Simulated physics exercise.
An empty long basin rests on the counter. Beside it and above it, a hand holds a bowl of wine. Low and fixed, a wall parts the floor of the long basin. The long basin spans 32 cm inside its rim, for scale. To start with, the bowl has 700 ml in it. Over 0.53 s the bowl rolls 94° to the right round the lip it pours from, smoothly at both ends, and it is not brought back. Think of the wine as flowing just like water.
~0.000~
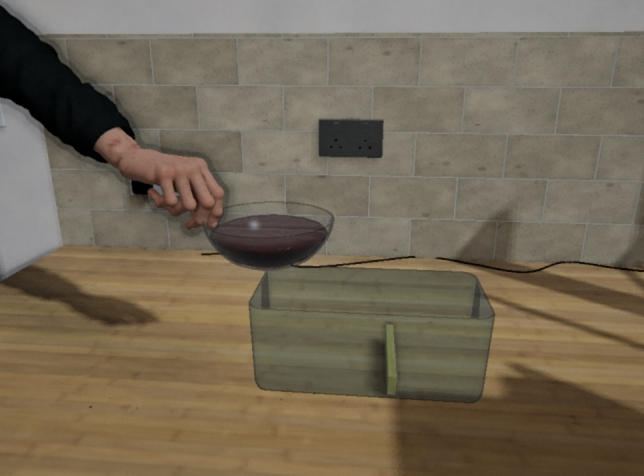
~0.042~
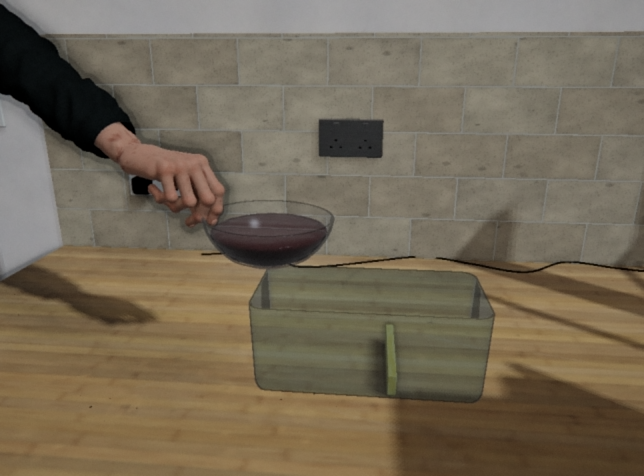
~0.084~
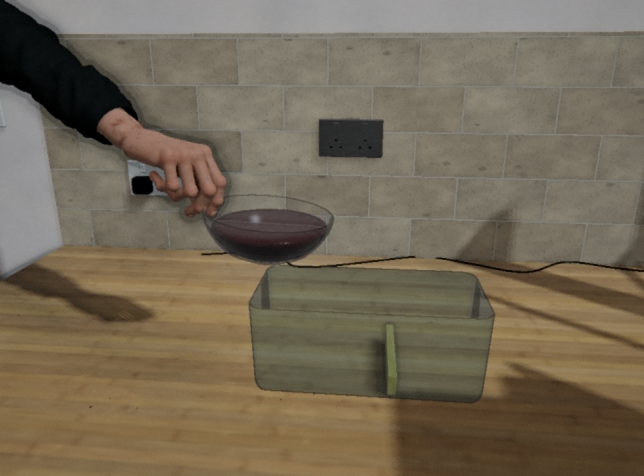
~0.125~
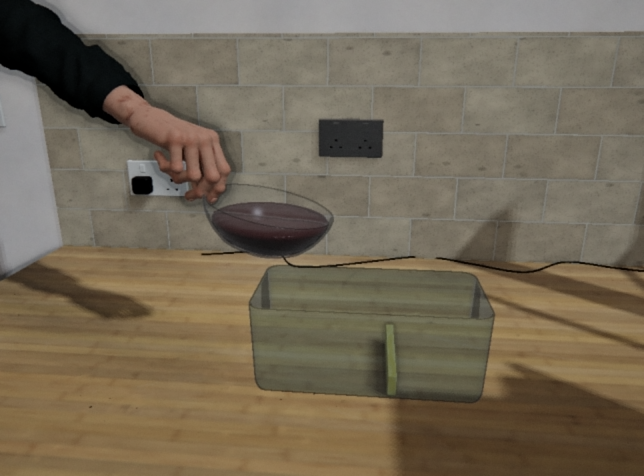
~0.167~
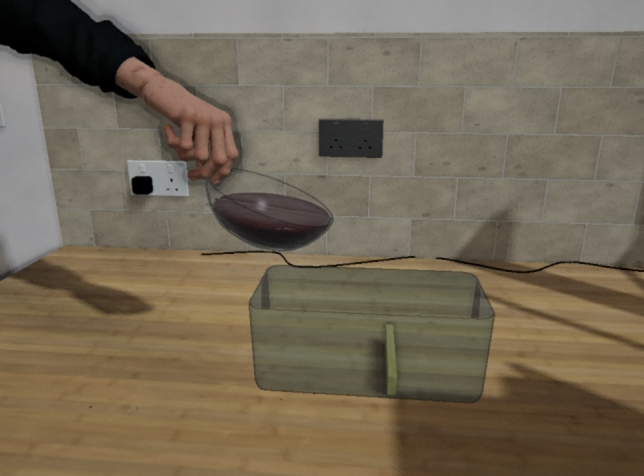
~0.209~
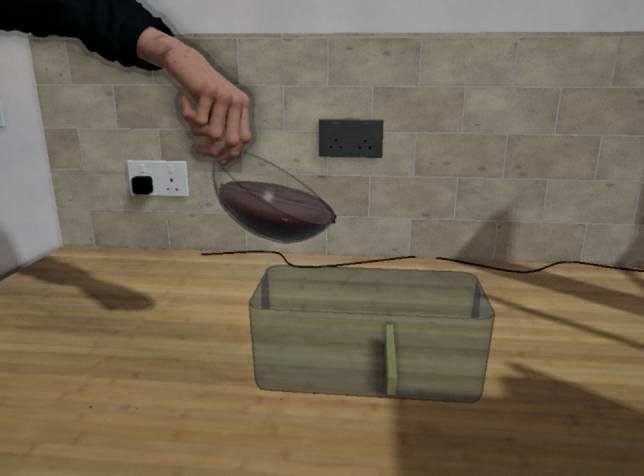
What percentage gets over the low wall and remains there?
52 %.
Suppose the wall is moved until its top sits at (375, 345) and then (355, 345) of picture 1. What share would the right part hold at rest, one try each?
60 per cent first, 60 per cent second.
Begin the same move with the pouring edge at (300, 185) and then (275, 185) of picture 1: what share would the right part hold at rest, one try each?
45 and 20 %.
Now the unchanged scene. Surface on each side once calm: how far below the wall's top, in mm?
Close to 22 mm left and close to 10 mm right.
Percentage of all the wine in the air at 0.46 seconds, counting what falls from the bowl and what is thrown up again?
It comes to roughly 68 per cent.
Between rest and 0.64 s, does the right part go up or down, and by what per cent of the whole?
It ends up lower by roughly 34.
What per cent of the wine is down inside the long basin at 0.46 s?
14 %, more or less.
After 0.46 s the tilt is 89° and 19 per cent is still to pour, 7 is left of the wall and 6 right of it.
After 0.64 s the tilt is 94° and 0 per cent is still to pour, 10 is left of the wall and 86 right of it.
After 0.82 s the tilt is 94° and 0 per cent is still to pour, 21 is left of the wall and 48 right of it.
After 1.03 s the tilt is 94° and 0 per cent is still to pour, 38 is left of the wall and 54 right of it.
In the end 40 per cent lies left of the wall, 52 right of it and 8 outside.
